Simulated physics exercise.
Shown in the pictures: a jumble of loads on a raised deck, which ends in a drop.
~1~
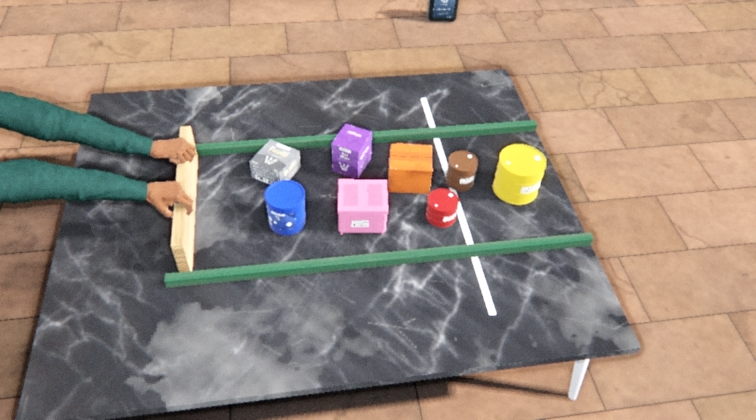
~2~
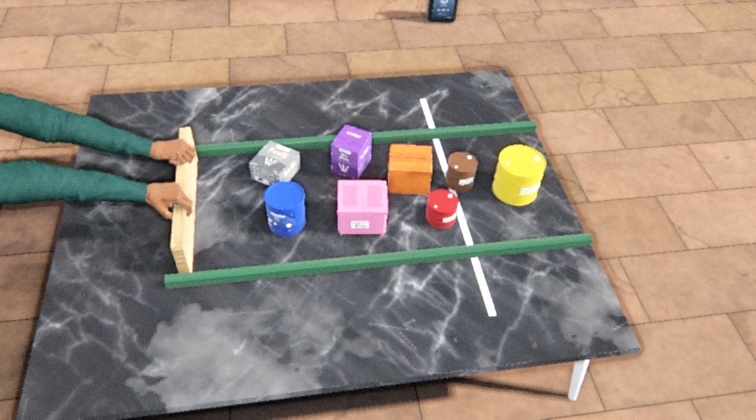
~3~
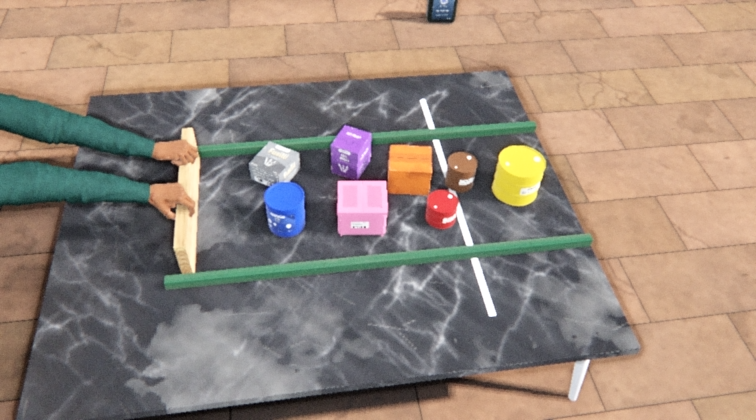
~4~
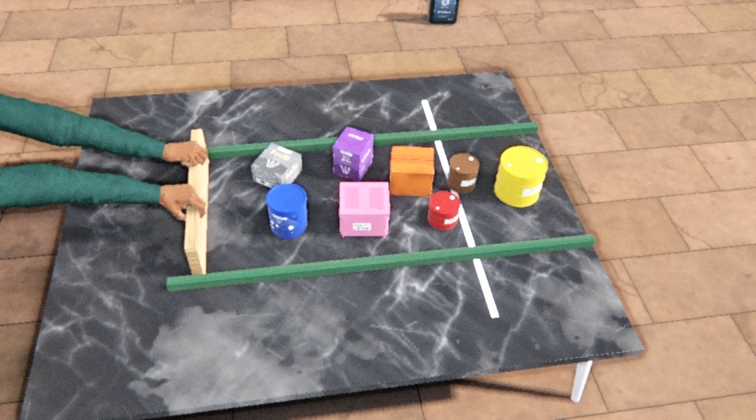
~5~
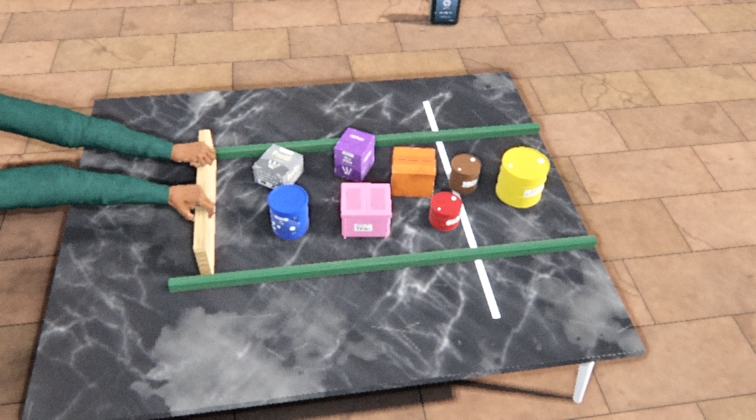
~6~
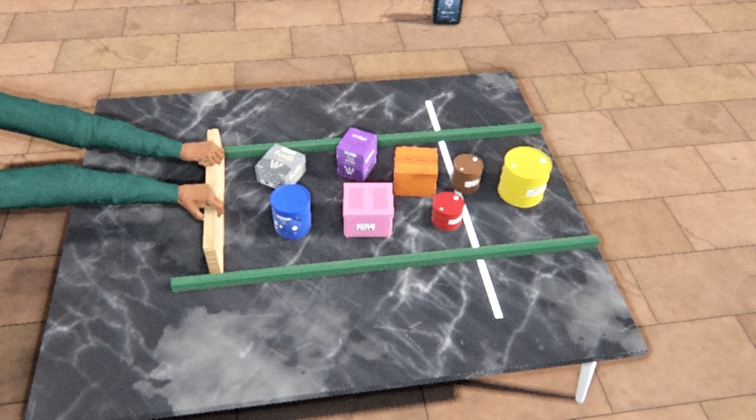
Wooden plank pushed slowly rightward by two green-sleeved hands between green rails, nearing colourful boxes and canisters on a dark marbled table.
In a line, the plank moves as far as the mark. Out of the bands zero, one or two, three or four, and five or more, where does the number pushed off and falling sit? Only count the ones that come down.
It sits at zero.
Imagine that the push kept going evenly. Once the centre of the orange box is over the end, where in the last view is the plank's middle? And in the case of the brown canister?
When the orange box crosses, the middle is near (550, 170); when the brown canister crosses, near (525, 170).
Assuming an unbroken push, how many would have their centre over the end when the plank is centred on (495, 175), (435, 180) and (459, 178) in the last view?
Respectively 1, 0 and 0.
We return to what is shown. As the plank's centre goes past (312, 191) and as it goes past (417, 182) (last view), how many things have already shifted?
I get 4 at the one place and 7 at the other.
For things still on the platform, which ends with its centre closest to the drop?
Answer: The red canister.
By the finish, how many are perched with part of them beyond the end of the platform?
Overhanging: 0.
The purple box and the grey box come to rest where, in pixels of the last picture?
Final positions: Near (492, 135); near (462, 144).
Soon after, none off yet; yellow canister at rest near (524, 177); brown canister at rest near (467, 174); red canister at rest near (448, 211).
Then, none off yet; yellow canister at rest near (524, 177); brown canister moving near (469, 175); red canister moved a little near (459, 211).
Further on, none off yet; yellow canister at rest near (524, 177); brown canister moved about its own width near (487, 182); red canister moved well along near (518, 217).
At rest, the number that fall off is zero.
